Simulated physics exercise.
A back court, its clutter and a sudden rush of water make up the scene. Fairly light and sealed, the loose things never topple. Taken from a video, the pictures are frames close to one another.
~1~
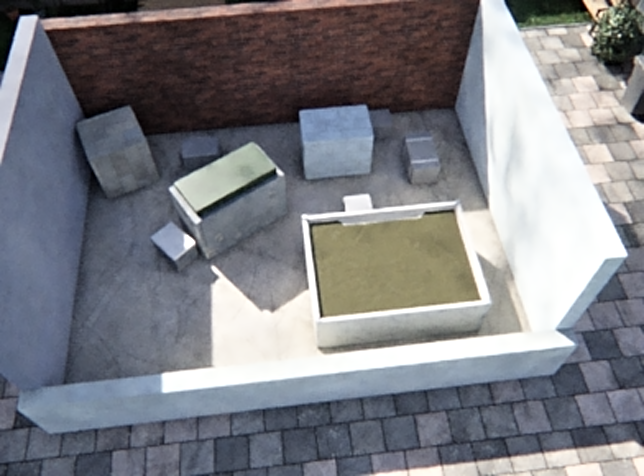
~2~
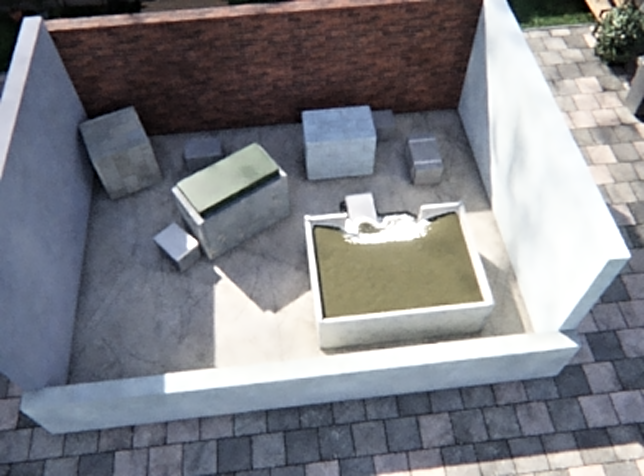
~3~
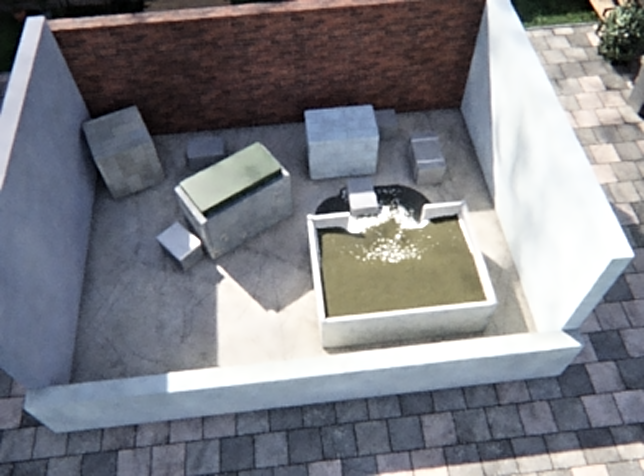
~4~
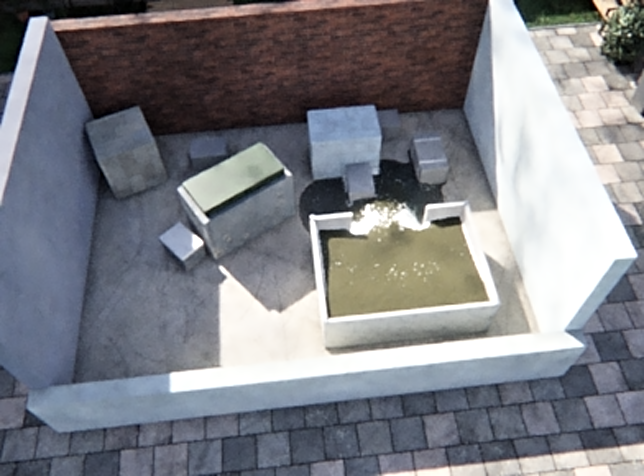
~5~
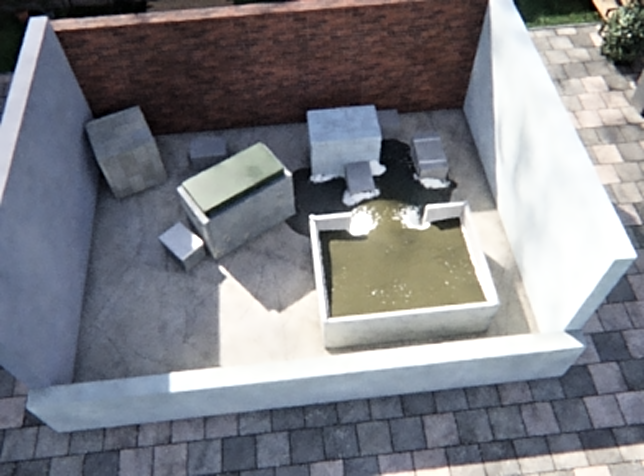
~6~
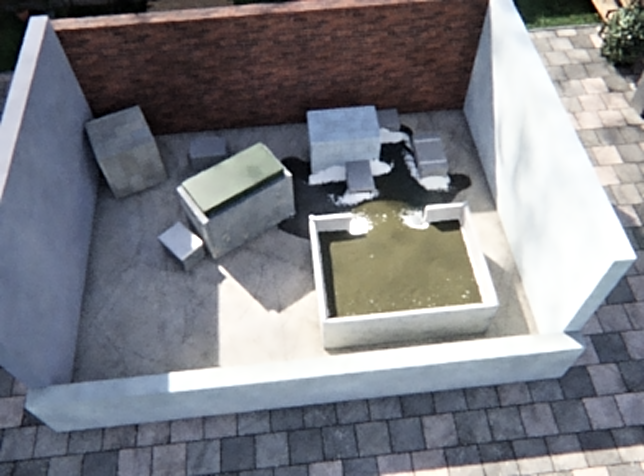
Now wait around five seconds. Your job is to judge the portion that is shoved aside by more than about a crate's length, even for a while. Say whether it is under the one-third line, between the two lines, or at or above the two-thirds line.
Upper band.
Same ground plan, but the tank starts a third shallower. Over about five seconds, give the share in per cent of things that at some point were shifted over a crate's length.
By my count, 60 %.
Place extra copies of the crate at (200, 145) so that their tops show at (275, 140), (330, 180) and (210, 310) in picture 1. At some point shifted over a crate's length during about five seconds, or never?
One by one: Knocked well away; knocked well away; hardly budges.
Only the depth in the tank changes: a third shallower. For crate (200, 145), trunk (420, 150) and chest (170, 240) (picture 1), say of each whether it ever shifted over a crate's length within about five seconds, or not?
In the order you named them: Stayed within the threshold, went past the threshold, stayed within the threshold.
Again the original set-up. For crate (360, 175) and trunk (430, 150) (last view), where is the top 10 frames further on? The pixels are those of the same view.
The first top is close to (298, 185) and the second close to (461, 121).
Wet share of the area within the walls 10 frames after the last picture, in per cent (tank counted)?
Some 50 per cent.
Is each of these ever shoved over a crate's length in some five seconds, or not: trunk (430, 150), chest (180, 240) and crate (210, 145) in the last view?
Successively: Moved a long way, never went far, moved a long way.
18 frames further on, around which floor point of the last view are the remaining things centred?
Mean floor position: Approx. (291, 191) px, last view.
A moment on, 1 of 5 are well off their spots; 1 afloat.
Next, 2 of 5 are well off their spots; 2 afloat.
Later, 3 of 5 are well off their spots; 2 afloat.
In the end, 4 of 5 are well off their spots, and 4 have been at some point; 1 afloat.
